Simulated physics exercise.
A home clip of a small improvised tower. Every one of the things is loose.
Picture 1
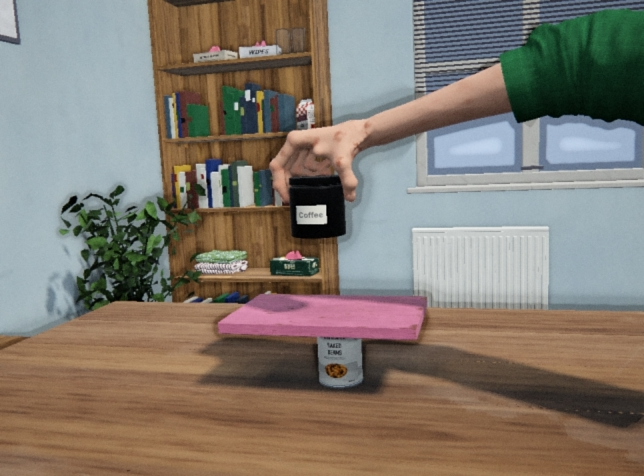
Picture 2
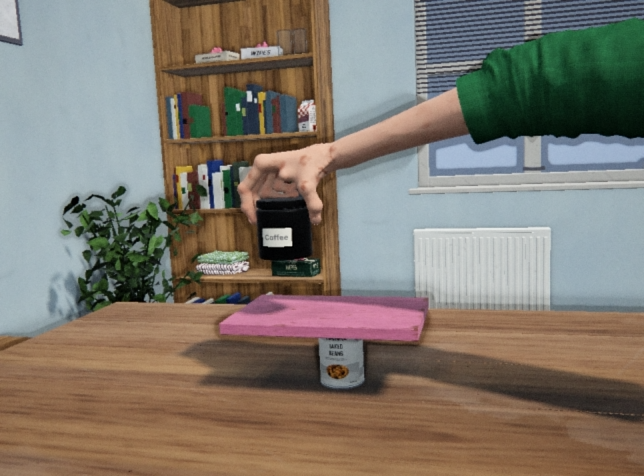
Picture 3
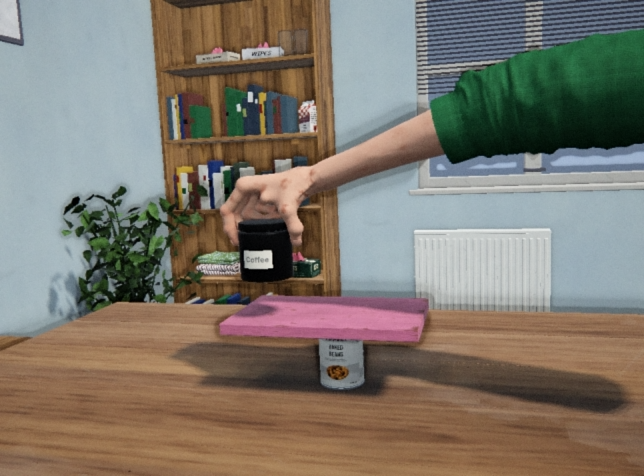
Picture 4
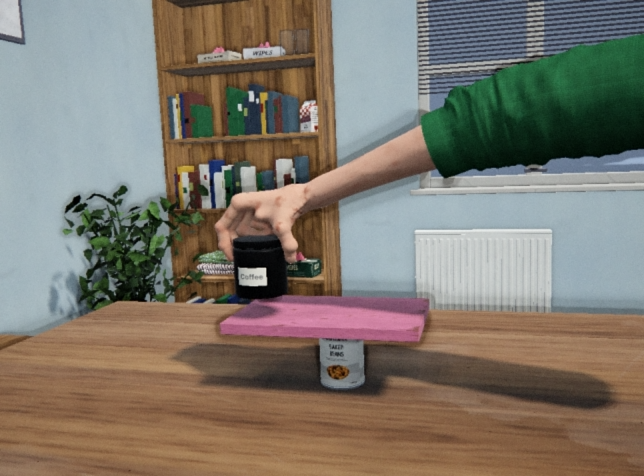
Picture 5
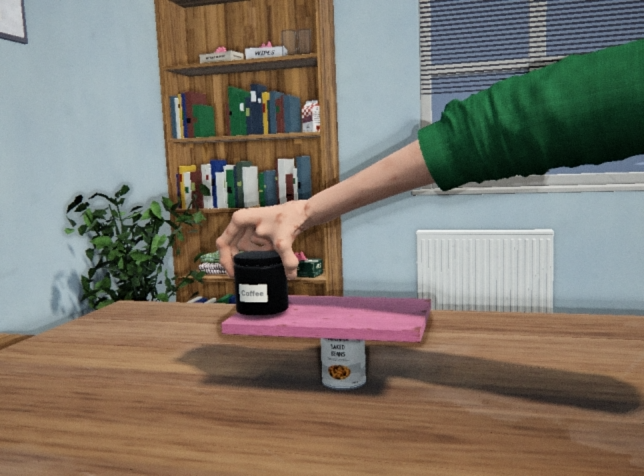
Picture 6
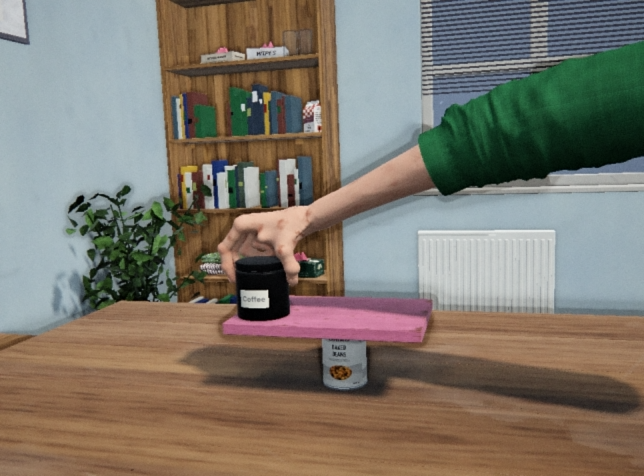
A black coffee jar, held from above by a hand in a green sleeve, moved left and down until it sat on the left end of a pink board resting on a small can.
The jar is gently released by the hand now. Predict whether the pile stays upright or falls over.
Prediction: It falls over.
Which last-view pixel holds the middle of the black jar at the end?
It ends near (170, 371).
Then, 0.30 s after the last picture, black jar now fallen; pink board tipped 48° from how it was.
Then, 0.40 s after the last picture, pink board tipped 45° from how it was.
Then, 0.50 s after the last picture, pink board tipped 35° from how it was.
Then, 0.90 s after the last picture, pink board tipped 33° from how it was.
At rest, fallen, black jar; moved from the start, pink board; white tin in place. Seen from the same camera at the end, black jar near (169, 371). The stack loses its balance.
